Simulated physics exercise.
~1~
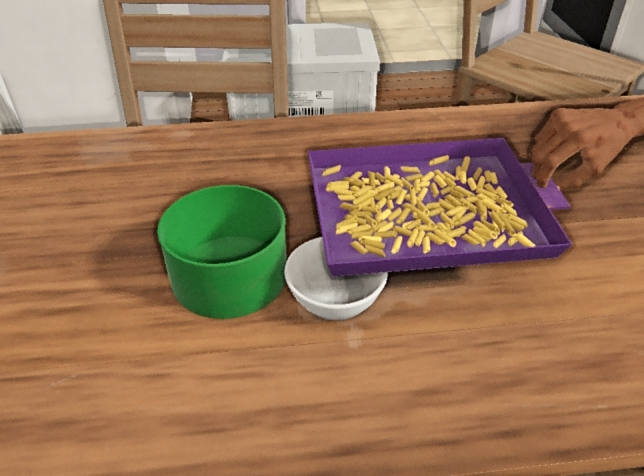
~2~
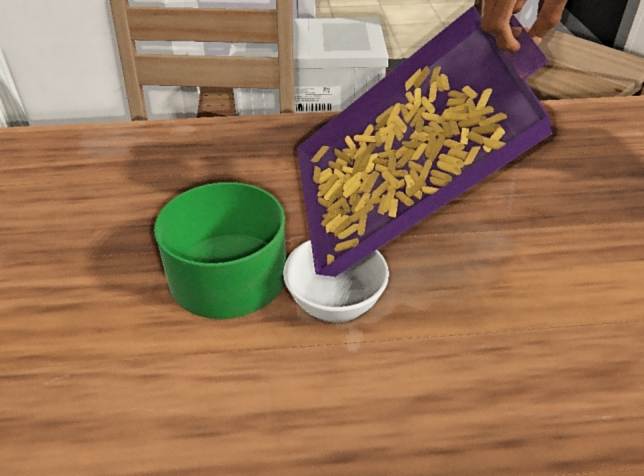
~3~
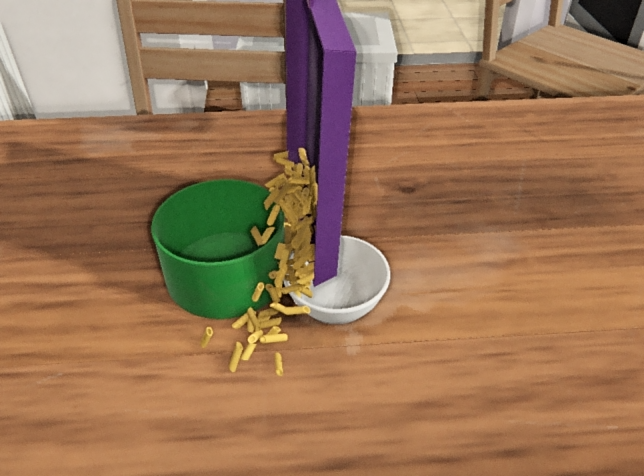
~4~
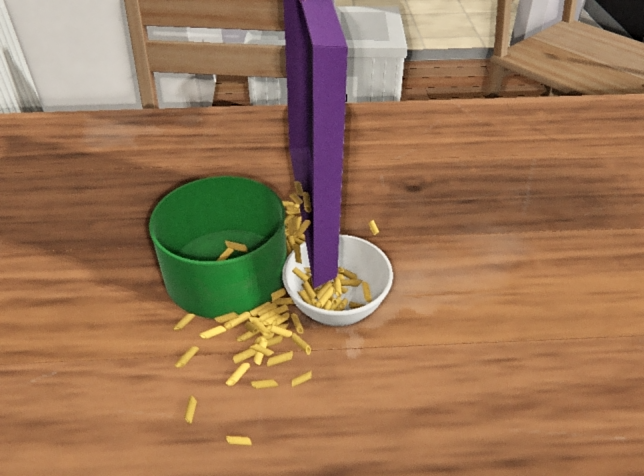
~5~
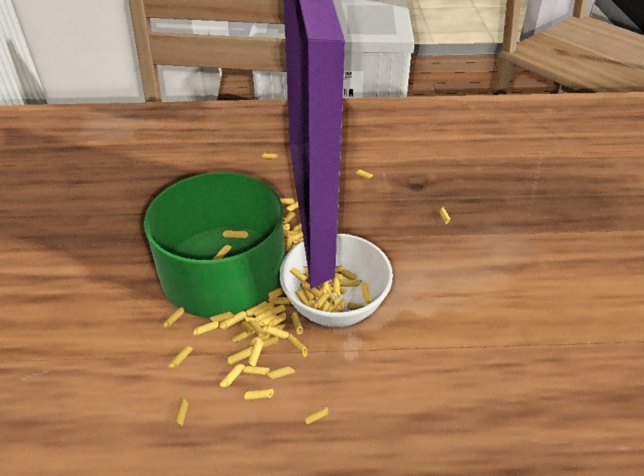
A purple tray of dry yellow pasta, held by a hand at its right end, hovers over a wooden table beside a white bowl and a green pot. The hand lifts that end, tipping the tray down toward the bowl while the pasta stays on it. Once the tray stands upright, pieces pour off its left side, tumbling between the pot and bowl. Some land in the bowl and a few in the pot, but many scatter across the table. Finally, the tray remains upright, with most of the pasta lying outside both containers.
